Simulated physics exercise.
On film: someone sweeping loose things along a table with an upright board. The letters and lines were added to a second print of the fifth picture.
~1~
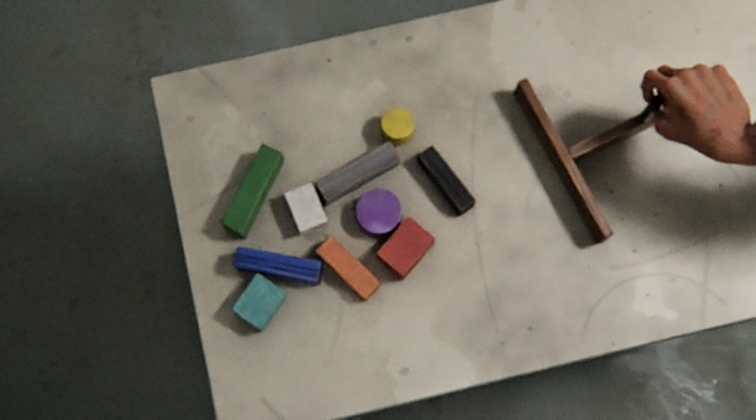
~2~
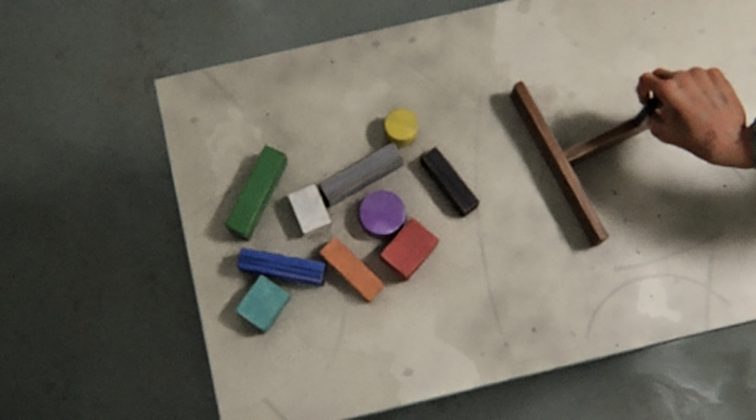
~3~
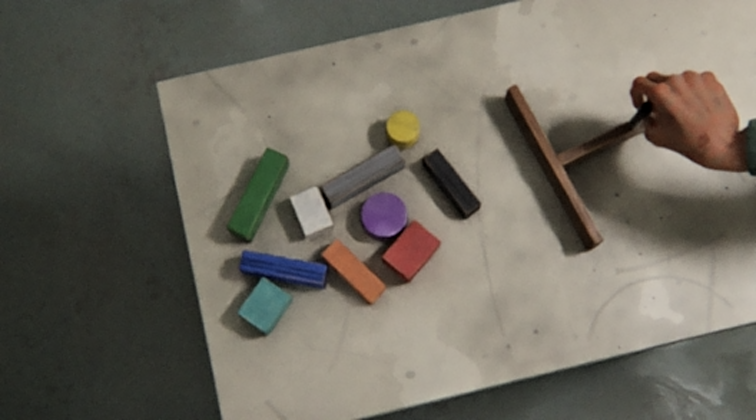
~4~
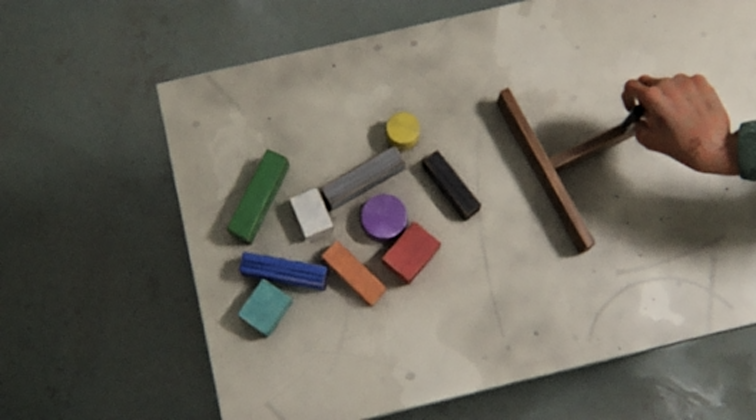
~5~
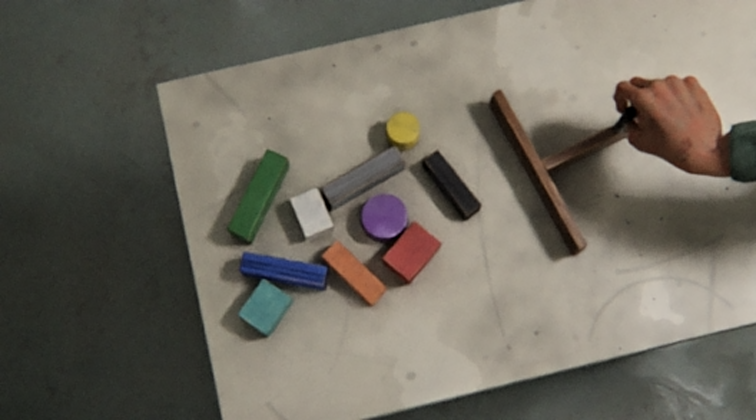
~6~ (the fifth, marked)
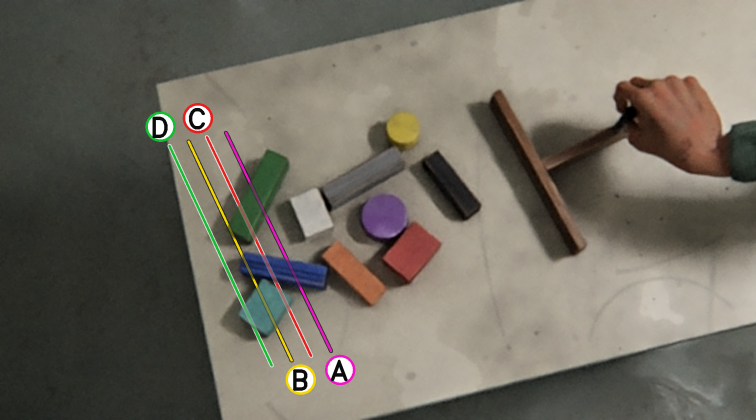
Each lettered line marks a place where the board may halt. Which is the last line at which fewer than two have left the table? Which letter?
Up to line A.
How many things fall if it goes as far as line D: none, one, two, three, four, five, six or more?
In all, six or more.
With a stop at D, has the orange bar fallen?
By then, yes.
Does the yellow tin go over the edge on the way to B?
No.
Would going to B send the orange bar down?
No.
On the marked copy, A at (277, 239); B at (239, 248); C at (258, 244); D at (219, 253).
Taking A. A third of the way, board (446, 189); yellow tin (389, 135); black stick (426, 192).
Two thirds of the way, board (352, 211); turquoise block (257, 317); green bar (238, 188).
When it is over, board (278, 229); green bar over the edge; turquoise block (210, 345); one fallen.
As for the rest, B drops five; C drops three; D drops eight.
